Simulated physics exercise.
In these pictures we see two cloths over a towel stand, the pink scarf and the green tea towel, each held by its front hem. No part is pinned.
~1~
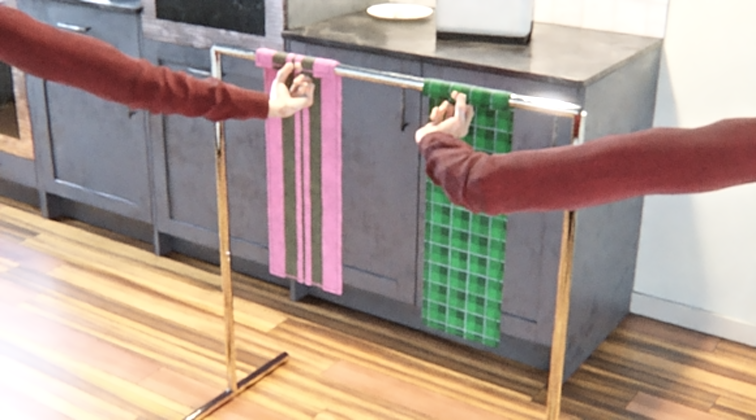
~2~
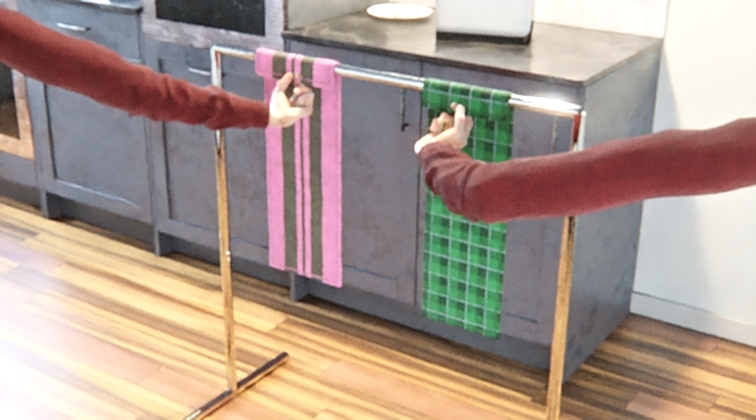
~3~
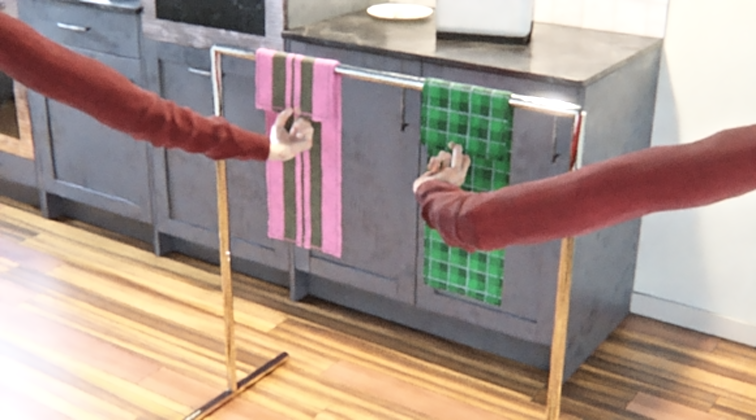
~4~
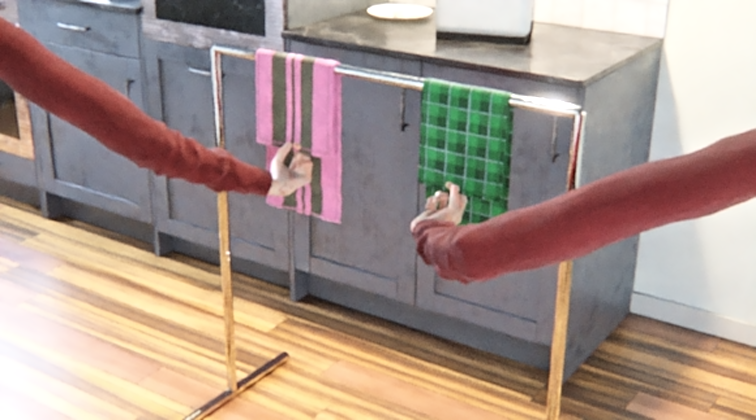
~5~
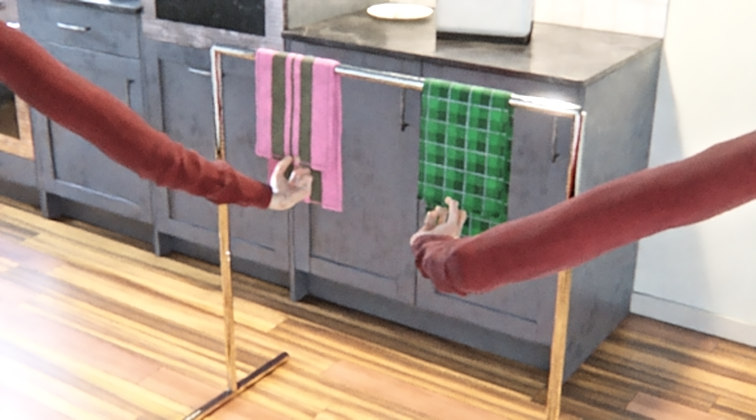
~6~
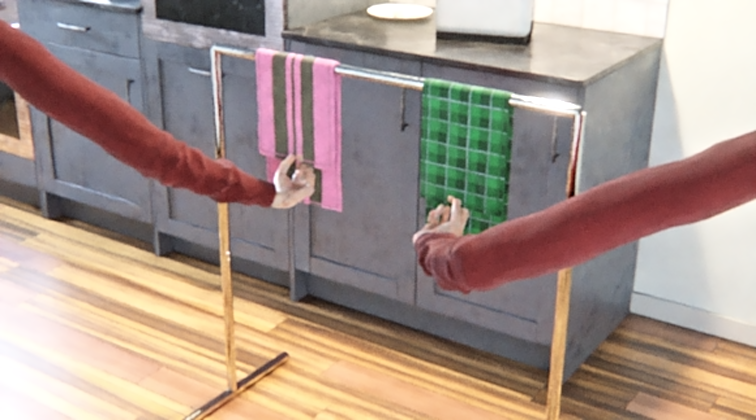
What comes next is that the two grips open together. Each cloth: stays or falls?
One by one: The pink scarf most likely stays up; the green tea towel most likely stays up.
Then, 0.60 s on from there, scarf as it was left; tea towel as it was left.
In the end, scarf as it was left; tea towel as it was left. The pink scarf stays on and the green tea towel hangs there.
